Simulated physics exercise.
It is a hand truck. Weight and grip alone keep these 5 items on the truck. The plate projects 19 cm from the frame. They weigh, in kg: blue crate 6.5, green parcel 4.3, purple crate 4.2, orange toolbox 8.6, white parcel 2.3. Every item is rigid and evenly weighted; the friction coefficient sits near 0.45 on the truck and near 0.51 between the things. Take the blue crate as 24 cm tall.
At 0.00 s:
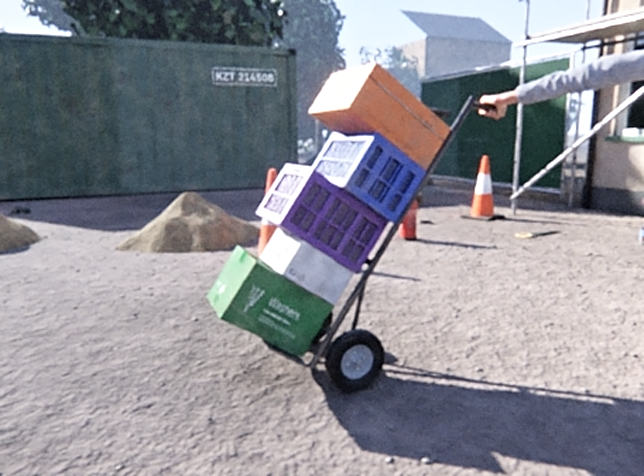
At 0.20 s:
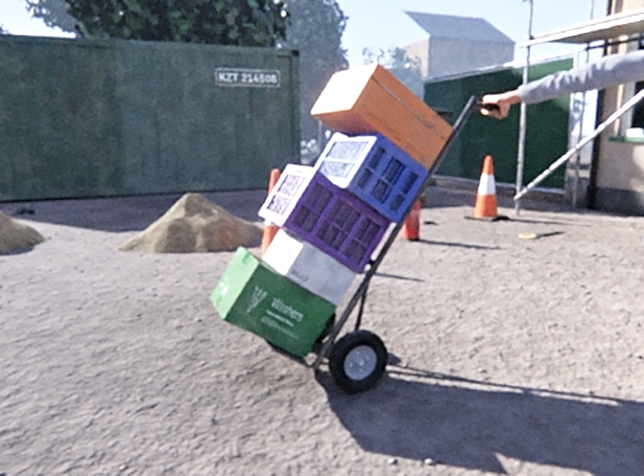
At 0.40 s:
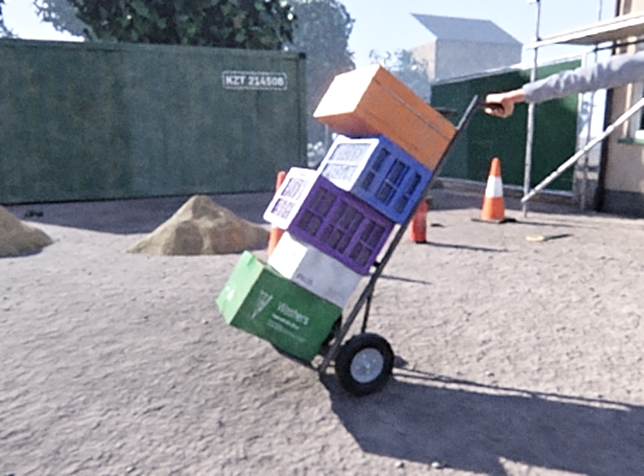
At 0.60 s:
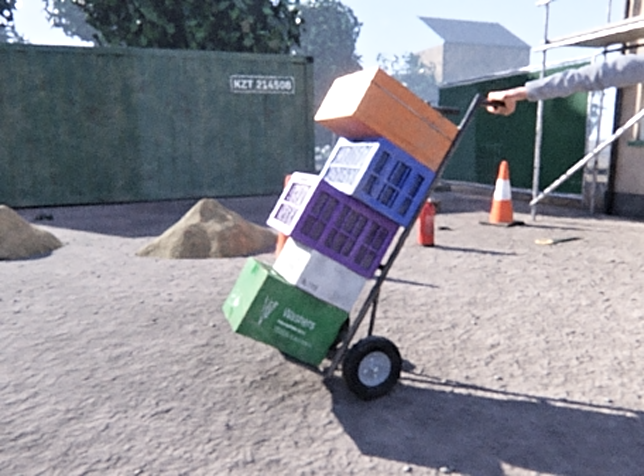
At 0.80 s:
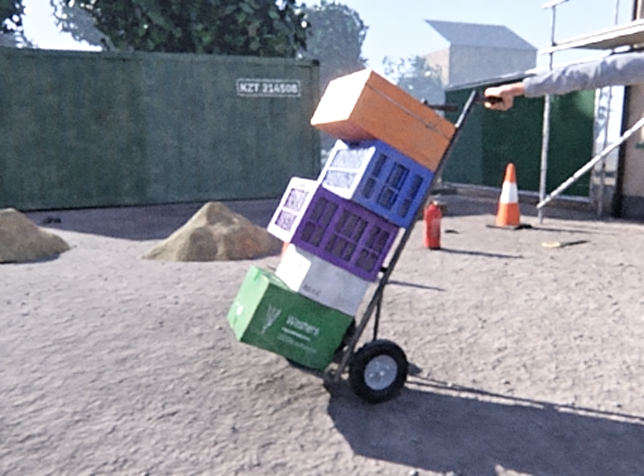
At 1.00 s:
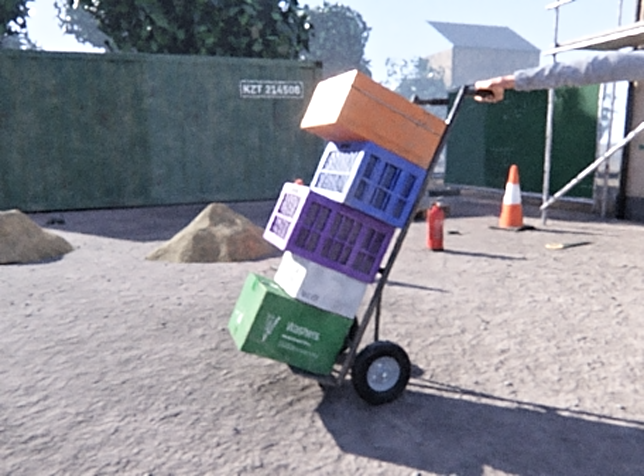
A loaded hand truck, leaned back and held by one hand, slowly swings more upright.
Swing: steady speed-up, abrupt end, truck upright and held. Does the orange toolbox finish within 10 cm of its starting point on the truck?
No, it ends up further away.
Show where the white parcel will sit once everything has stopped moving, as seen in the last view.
Its middle comes to rest around (223, 306).
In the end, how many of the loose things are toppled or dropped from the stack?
That comes to 4.
By 2.20 s, truck upright; orange toolbox rocked 11° off its seat near (230, 144); blue crate rocked 11° off its seat; purple crate rocked 11° off its seat.
By 2.70 s, truck upright; orange toolbox now dropped from the stack; blue crate rocked 38° off its seat; purple crate rocked 38° off its seat.
By 2.90 s, truck upright; blue crate and purple crate now dropped from the stack; white parcel rocked 68° off its seat; green parcel rocked 3° off its seat.
By 3.20 s, truck upright; white parcel on its side; green parcel rocked 3° off its seat.
When it is over (4.0 s), dropped from the stack, blue crate, purple crate and orange toolbox; lying over on the truck, white parcel; the last one within 10 cm of the start.
